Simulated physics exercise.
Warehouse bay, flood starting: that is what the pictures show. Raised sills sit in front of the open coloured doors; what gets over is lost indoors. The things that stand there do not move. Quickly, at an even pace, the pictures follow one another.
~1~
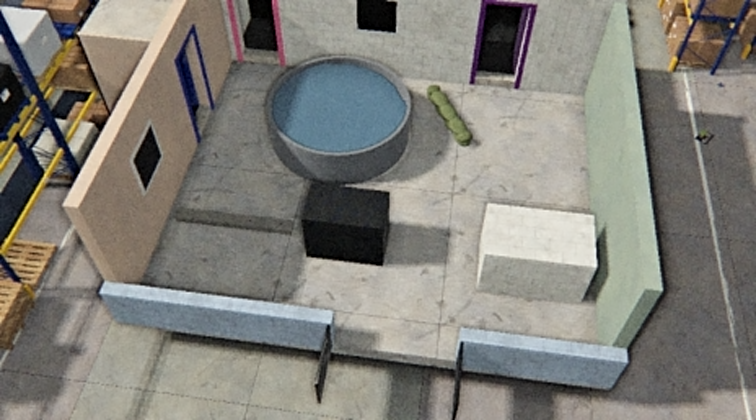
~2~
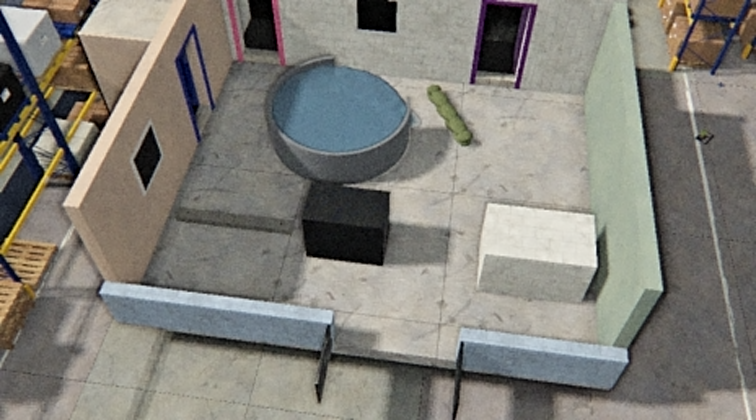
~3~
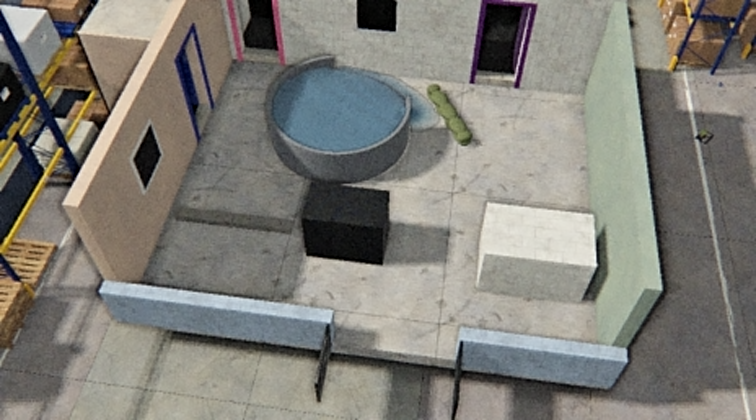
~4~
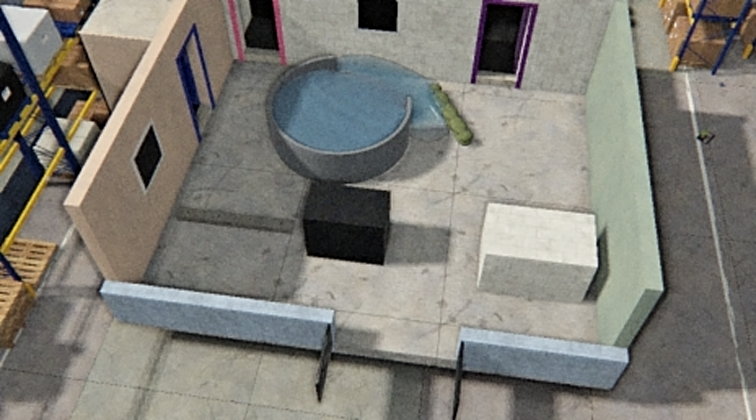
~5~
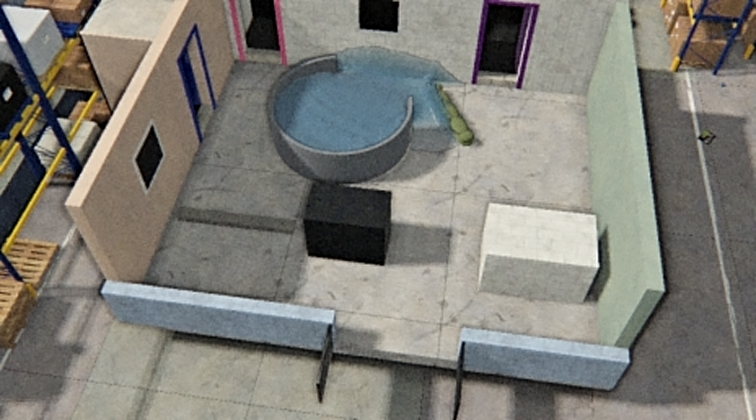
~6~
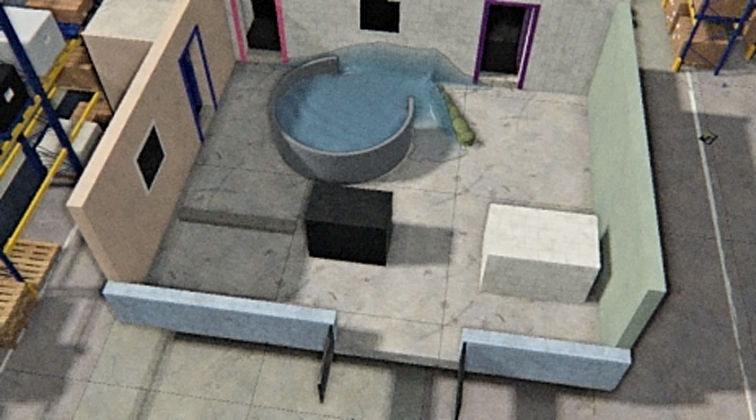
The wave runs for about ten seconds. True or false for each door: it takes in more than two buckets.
For the blue door, false; for the pink door, false; for the purple door, false.
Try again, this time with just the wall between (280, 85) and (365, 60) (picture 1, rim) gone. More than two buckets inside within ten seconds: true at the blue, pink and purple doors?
Taking them in turn, the blue door tops the limit, the pink door tops the limit and the purple door falls short.
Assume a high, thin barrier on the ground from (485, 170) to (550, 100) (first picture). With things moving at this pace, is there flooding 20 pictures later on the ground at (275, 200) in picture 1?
There: No water.
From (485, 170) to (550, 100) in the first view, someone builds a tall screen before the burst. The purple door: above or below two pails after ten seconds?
In short: Purple takes more.
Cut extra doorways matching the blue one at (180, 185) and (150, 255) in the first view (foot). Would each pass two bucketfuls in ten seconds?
Per door: Within the limit; within the limit.
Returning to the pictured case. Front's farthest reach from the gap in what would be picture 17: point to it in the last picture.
Somewhere near (589, 209).
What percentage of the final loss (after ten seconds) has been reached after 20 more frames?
That comes to 0 per cent, as I work it out.
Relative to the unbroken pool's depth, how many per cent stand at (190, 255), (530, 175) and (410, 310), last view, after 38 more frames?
Respectively 2, 12 and 4 per cent.
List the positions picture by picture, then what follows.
The round tank at (339, 105) is whole and still, in the first picture.
The front is at a hidden place, out from the gap on the round tank's far side, in the second picture.
The front is at a hidden place, out from the gap on the round tank's far side, in the third picture.
Water pours out on the round tank's far side and has run to a hidden place, in the fourth picture.
Water pours out on the round tank's far side and has run to (292, 66), in the fifth picture.
Water pours out on the round tank's far side and has run to (274, 64), in the sixth picture.
A moment on, water covers 30 % of the floor; the blue door not reached, the pink door wet at the sill, nothing in, the purple door wet at the sill, nothing in.
Next, water covers 45 % of the floor; the blue door wet at the sill, nothing in, the pink door wet at the sill, nothing in, the purple door wet at the sill, nothing in.
Then, water covers 70 % of the floor; the blue door wet at the sill, nothing in, the pink door under two buckets in, the purple door wet at the sill, nothing in.
Later, water covers 90 % of the floor; the blue door under two buckets in, the pink door under two buckets in, the purple door wet at the sill, nothing in.
In the end, water covers 95 % of the floor; the blue door under two buckets in, the pink door under two buckets in, the purple door wet at the sill, nothing in.
